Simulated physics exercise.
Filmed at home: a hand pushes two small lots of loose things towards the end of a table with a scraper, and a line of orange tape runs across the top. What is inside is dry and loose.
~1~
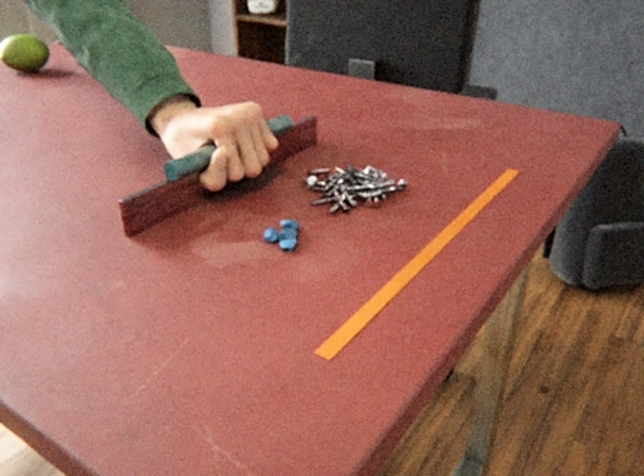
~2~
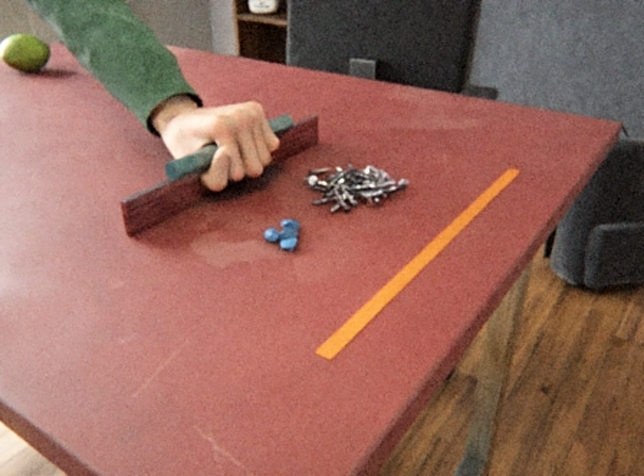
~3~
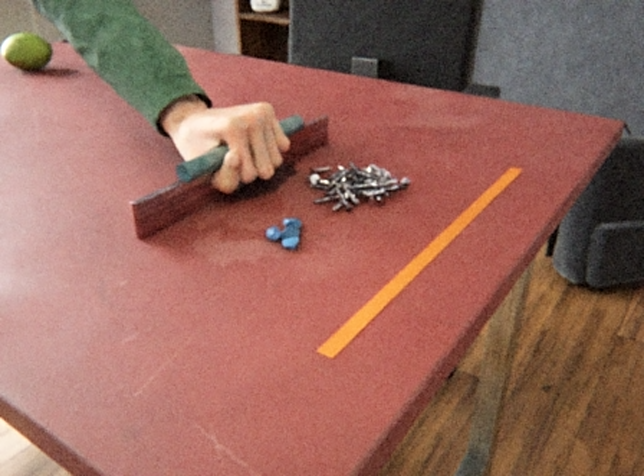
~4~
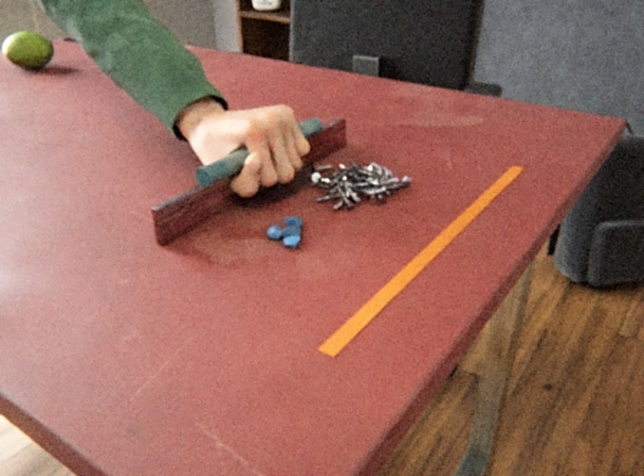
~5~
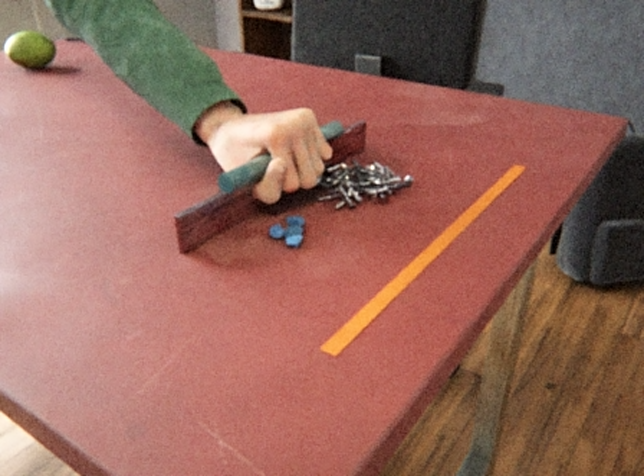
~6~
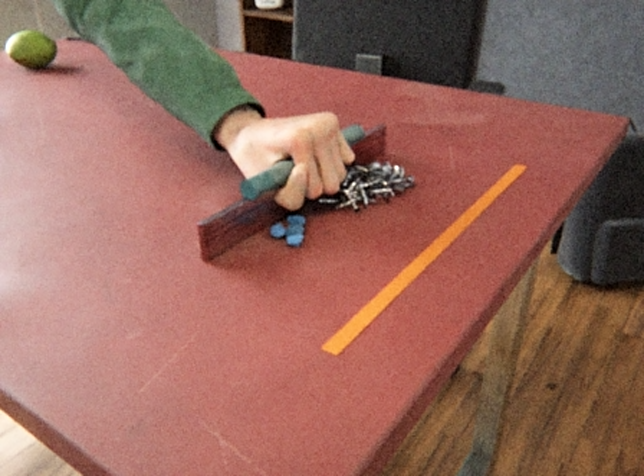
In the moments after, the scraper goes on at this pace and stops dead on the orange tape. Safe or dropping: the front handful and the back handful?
Once it's all done, the front handful holds its place up top, while the back handful has some go over.
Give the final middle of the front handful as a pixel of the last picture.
Its centre ends up around (426, 280).
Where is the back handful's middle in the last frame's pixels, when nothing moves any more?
I reckon it's close to (504, 222).
Then, 0.34 s later than the last frame, scraper still moving, near (381, 185); front handful all on the table, its front near (362, 238); back handful all on the table, its front near (455, 206).
Then, 0.70 s later than the last frame, scraper stopped at the orange tape; front handful all on the table, its front near (412, 296); back handful all on the table, its front near (553, 214).
Then, 0.98 s later than the last frame, scraper stopped at the orange tape; front handful all on the table, its front near (412, 296); back handful about a tenth over the edge.
When it is over, scraper stopped at the orange tape; front handful all on the table, its front near (412, 296); back handful about a tenth over the edge.
